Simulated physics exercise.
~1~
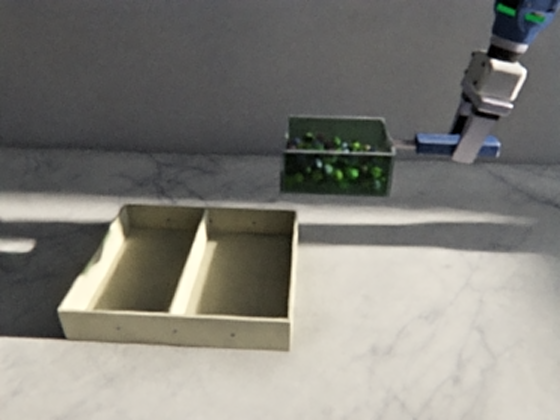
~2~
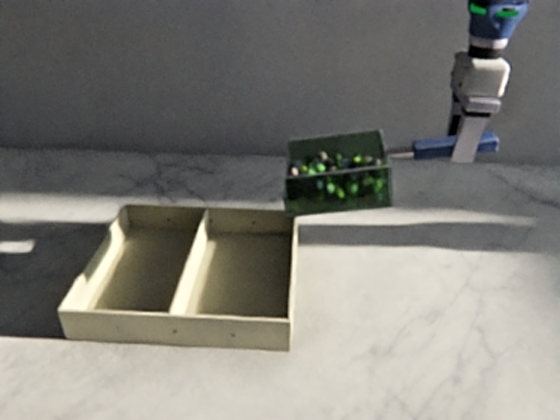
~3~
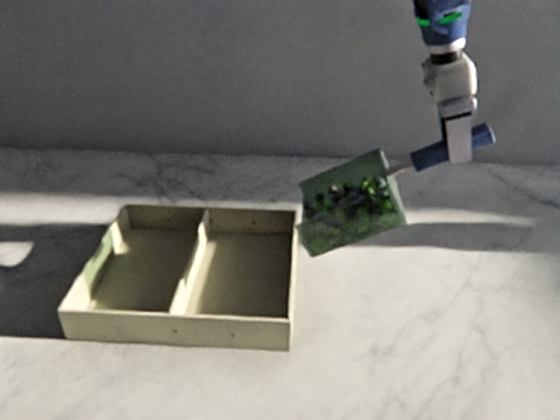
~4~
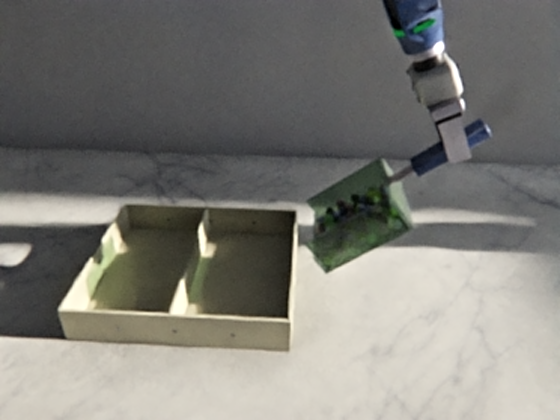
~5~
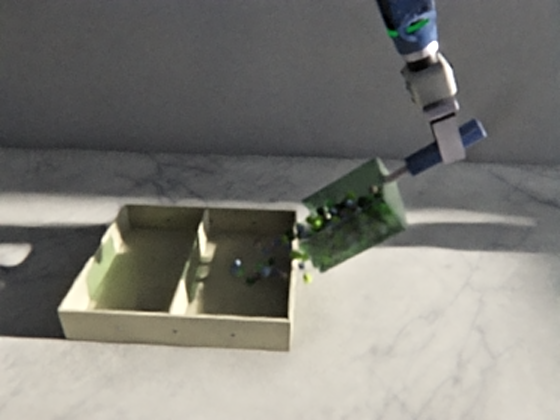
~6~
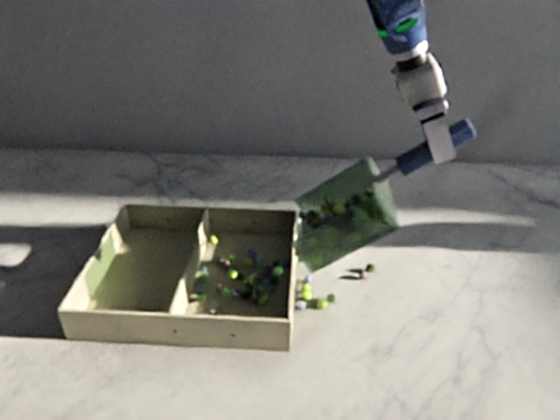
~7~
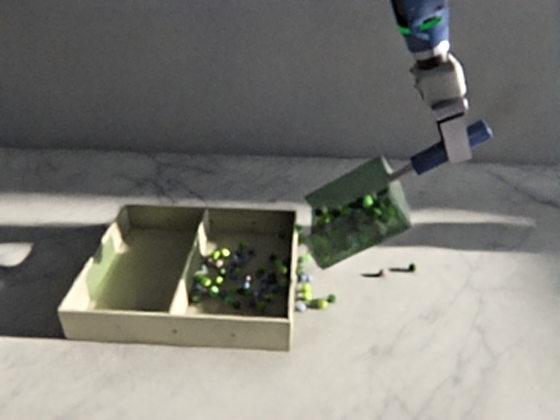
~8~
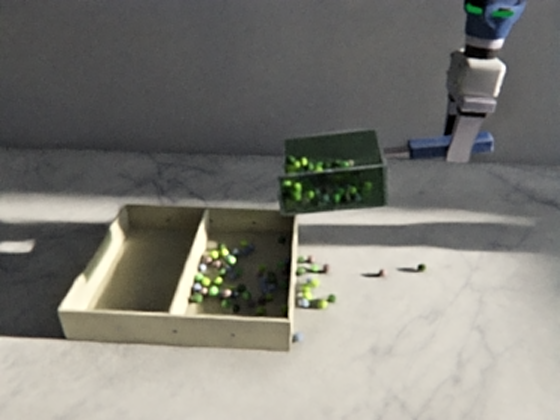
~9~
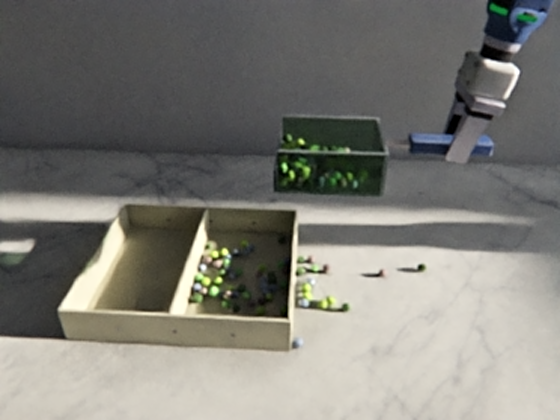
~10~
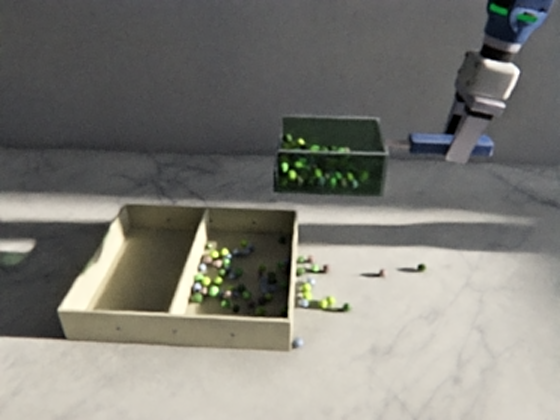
A robot arm tipped a clear box of small green and dark round sweets toward a divided tray, spilling some into its right-hand section and a few onto the table, then levelled the box and held it still with many sweets left inside.
